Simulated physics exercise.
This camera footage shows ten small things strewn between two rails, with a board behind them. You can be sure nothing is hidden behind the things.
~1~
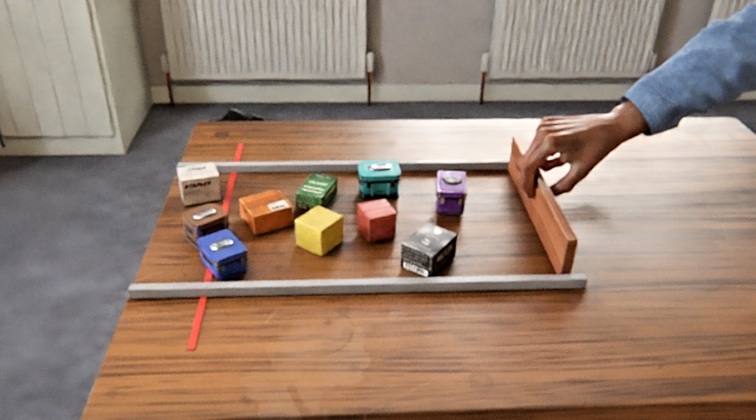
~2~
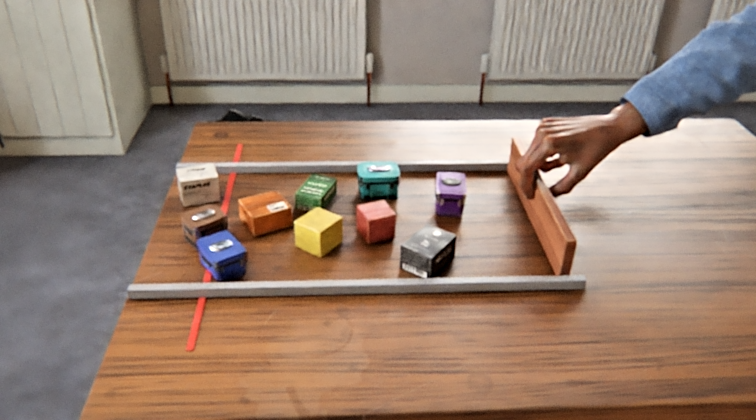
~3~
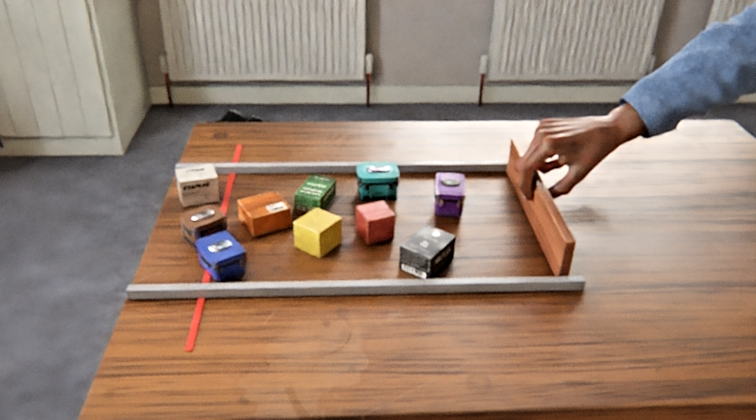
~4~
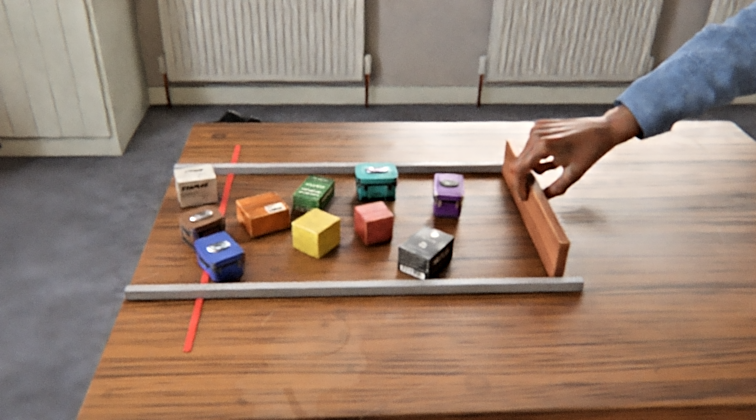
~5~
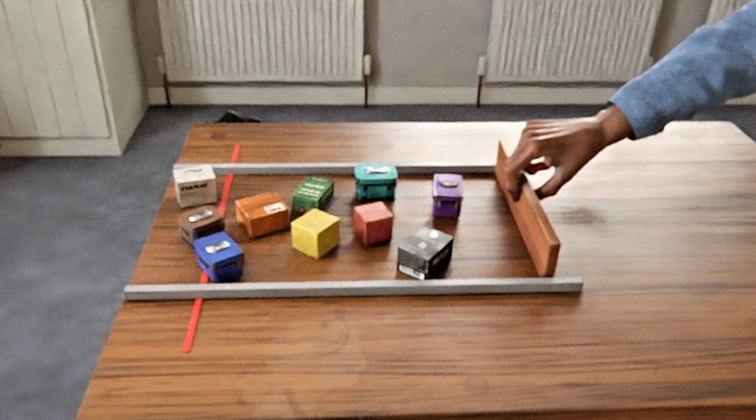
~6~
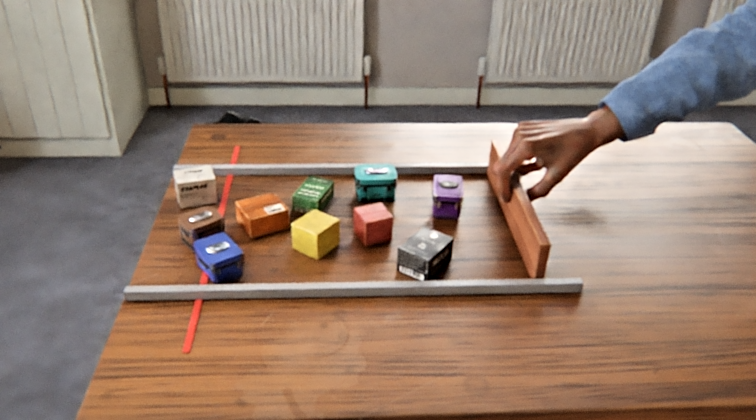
A hand in a blue sleeve slides an upright wooden board a short way left between two grey rails on a table, while the small coloured boxes and blocks ahead of it, some near a red tape line, stay put.
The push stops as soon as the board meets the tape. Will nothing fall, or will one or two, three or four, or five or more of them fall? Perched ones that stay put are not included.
A couple at most slip off, not zero.
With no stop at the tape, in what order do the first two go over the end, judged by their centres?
Order: White box, brown case.
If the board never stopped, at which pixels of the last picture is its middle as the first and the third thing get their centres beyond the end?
First around (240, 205), then around (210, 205).
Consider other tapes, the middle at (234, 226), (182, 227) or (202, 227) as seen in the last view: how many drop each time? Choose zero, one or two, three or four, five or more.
First one to two, then five or over, and lastly three to four.
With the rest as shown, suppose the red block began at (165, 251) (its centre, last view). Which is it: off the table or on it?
From that start, the object then does not stay.
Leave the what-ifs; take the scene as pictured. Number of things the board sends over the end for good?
Exactly 2.
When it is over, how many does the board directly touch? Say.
4.
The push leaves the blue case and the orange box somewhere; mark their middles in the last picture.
Going in order, first (138, 263) and next (158, 219).
Soon after, none off yet; white box at rest near (196, 187); brown case at rest near (202, 228); blue case at rest near (219, 259).
At rest, the number that fall off is one or two; fallen, brown case and white box.
